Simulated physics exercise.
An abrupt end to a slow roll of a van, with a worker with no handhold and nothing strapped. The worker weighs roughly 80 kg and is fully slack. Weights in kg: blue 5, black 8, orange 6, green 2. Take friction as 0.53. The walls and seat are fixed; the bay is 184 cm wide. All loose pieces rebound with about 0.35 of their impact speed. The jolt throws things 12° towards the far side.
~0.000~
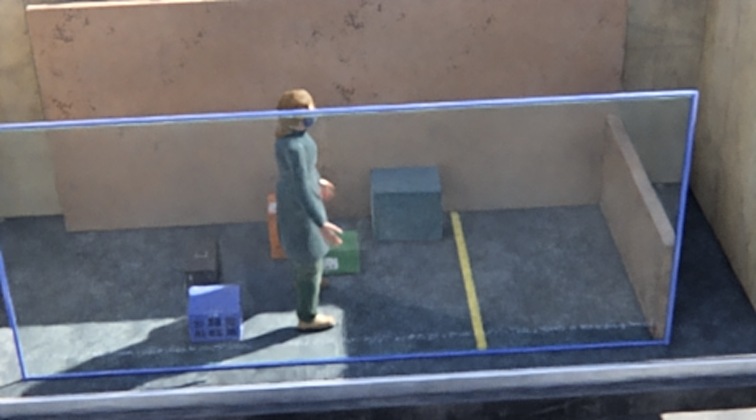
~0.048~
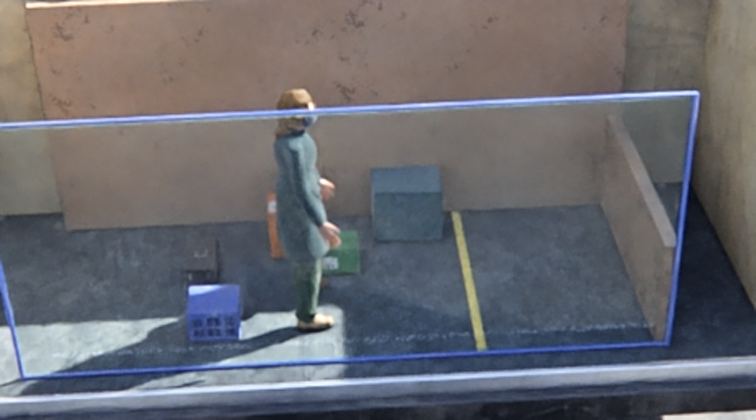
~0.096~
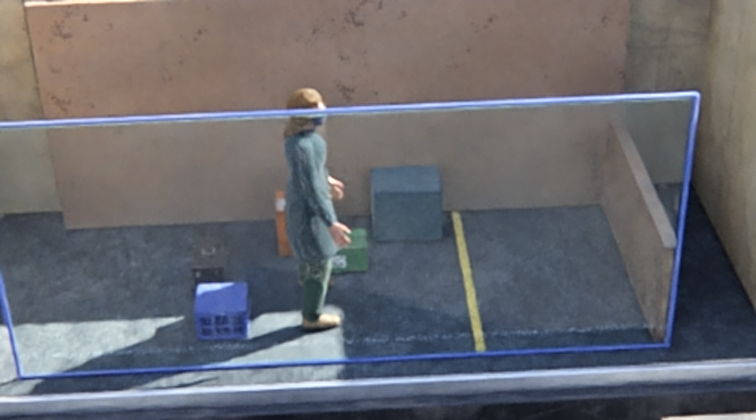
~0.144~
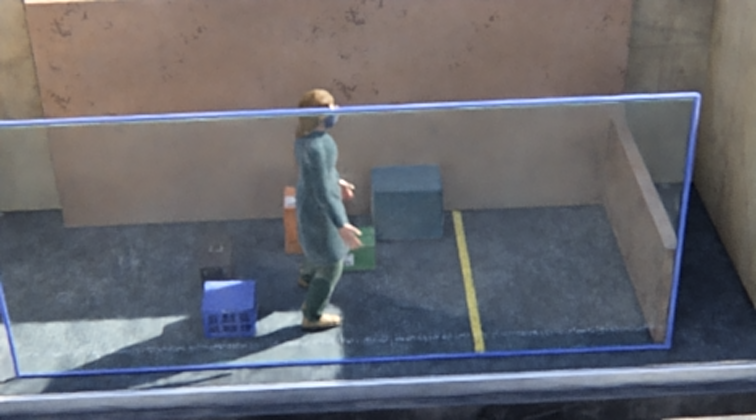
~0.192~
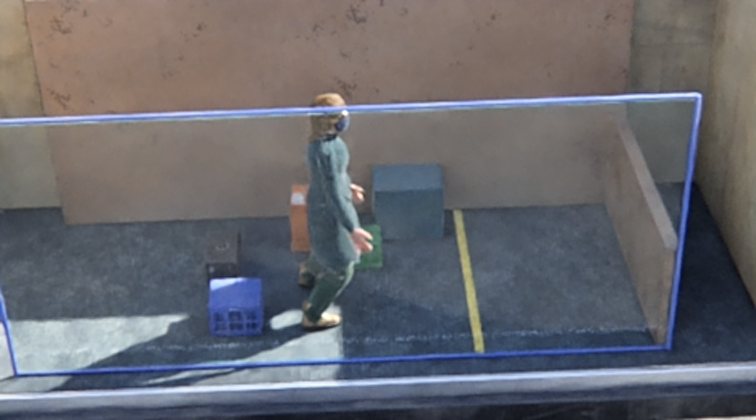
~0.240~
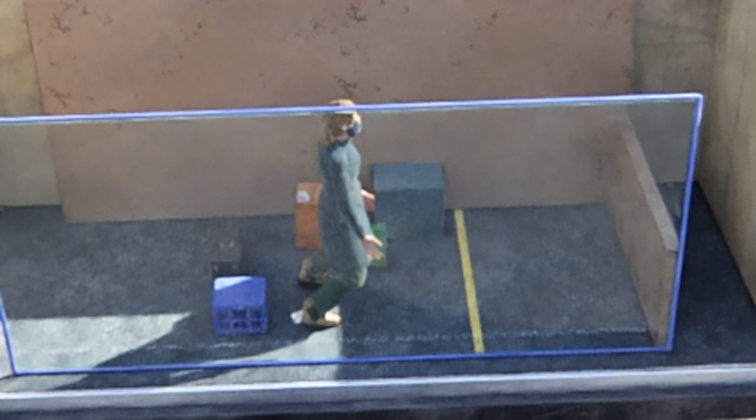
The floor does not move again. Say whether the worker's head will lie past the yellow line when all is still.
Here the worker's head gets past the yellow line.
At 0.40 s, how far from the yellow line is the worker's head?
About 65 cm short of it.
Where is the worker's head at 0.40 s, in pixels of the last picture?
Near (380, 166).
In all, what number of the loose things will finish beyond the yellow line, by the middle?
The count is 0.
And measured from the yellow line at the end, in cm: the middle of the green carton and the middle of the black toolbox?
Green carton 70 short, black toolbox 170 short.
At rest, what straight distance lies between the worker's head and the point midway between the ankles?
Some 130 cm apart.
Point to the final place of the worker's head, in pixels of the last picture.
Near (536, 256).
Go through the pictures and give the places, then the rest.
Worker's head (295, 121), green carton (332, 253), worker's hips (298, 205), yellow line (481, 341), in the first frame.
Worker's head (294, 120), green carton (332, 253), worker's hips (298, 204), in the second frame.
Worker's head (304, 119), green carton (340, 251), worker's hips (307, 204), in the third frame.
Worker's head (315, 120), green carton (347, 249), worker's hips (318, 204), in the fourth frame.
Worker's head (327, 124), green carton (354, 247), worker's hips (329, 208), in the fifth frame.
Worker's head (338, 130), worker's hips (340, 213), yellow line (479, 344). Everything loose set off at about 1.6 m/s, in the sixth frame.
After 0.40 s the worker's head is 63 cm short of the yellow line, near (380, 166) in the last picture's view; the green carton 75 cm short of the yellow line, tilted 0°.
After 0.65 s the worker's head is 7 cm short of the yellow line, near (461, 198) in the last picture's view; the green carton 74 cm short of the yellow line, tilted 0°.
After 1.05 s the worker's head is 47 cm past the yellow line, near (533, 256) in the last picture's view; the green carton 74 cm short of the yellow line, tilted 0°.
When all is still (2.2 s), blue crate stops short of the yellow line; black toolbox stops short of the yellow line; orange pack stops short of the yellow line; green carton stops short of the yellow line; worker's hips stop short of the yellow line; worker's head crosses the yellow line.
